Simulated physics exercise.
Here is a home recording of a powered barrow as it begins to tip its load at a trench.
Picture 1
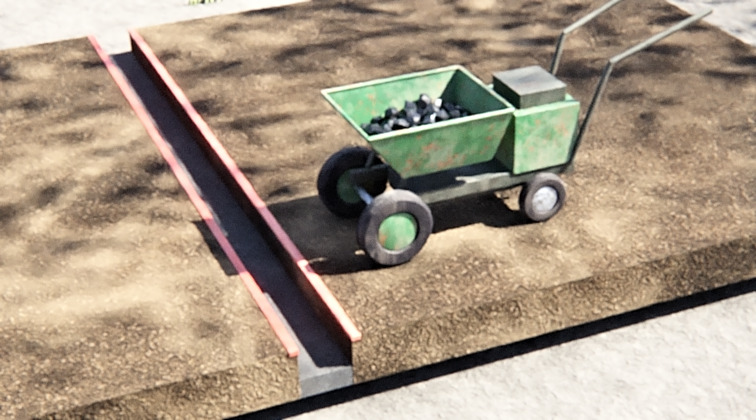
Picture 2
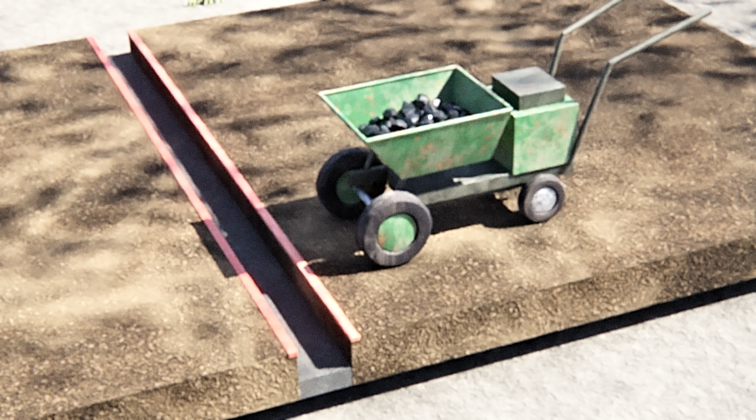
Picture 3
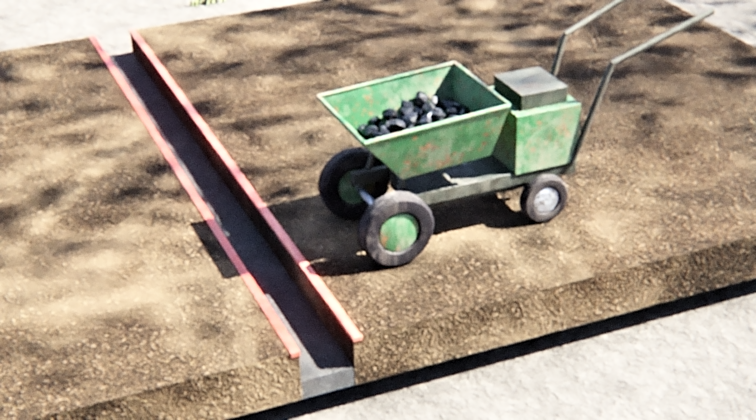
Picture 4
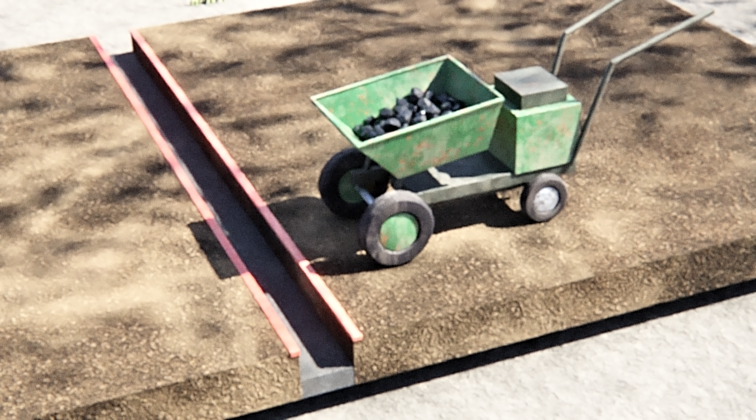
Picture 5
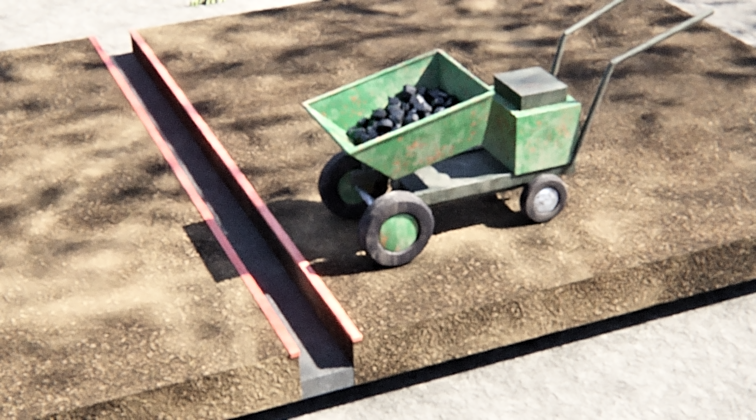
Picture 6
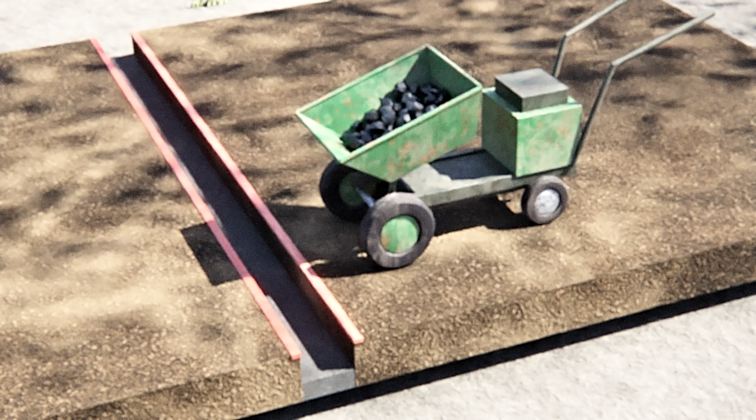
The clip opens on a green powered barrow with its skip level, holding dark lumps of coal, standing to the right of a narrow red-edged trench in brown ground. The skip slowly tilts forward to the left, its front lip dipping and its rear rising, while the wheels stay put and the coal remains inside.
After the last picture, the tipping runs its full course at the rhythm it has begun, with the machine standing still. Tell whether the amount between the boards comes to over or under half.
Inside: The greater amount.
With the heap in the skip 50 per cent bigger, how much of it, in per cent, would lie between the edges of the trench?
About 60 per cent.
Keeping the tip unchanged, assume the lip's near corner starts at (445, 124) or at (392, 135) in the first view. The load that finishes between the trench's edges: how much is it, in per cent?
Estimates, in order: 40 % then 100 %.
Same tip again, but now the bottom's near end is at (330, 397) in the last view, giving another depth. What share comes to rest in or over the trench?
I'd guess close to 70 percent.
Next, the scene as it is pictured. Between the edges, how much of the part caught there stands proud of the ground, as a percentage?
Close to 10 percent.
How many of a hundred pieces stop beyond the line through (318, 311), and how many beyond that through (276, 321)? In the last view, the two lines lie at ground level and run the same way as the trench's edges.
I'd put it near 90 in a hundred, then near 30 in a hundred.
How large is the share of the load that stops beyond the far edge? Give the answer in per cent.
Roughly 30 per cent of the load.
Soon after the last picture, skip tipped steeply; all in the skip.
A little later, skip tipped right over; most in the skip; a small part in or heaped over the trench; a small part beyond it.
Later still, skip tipped right over; a small part in the skip; about two thirds in or heaped over the trench; about a quarter beyond it.
At rest, skip tipped right over; most in or heaped over the trench; about a quarter beyond it.
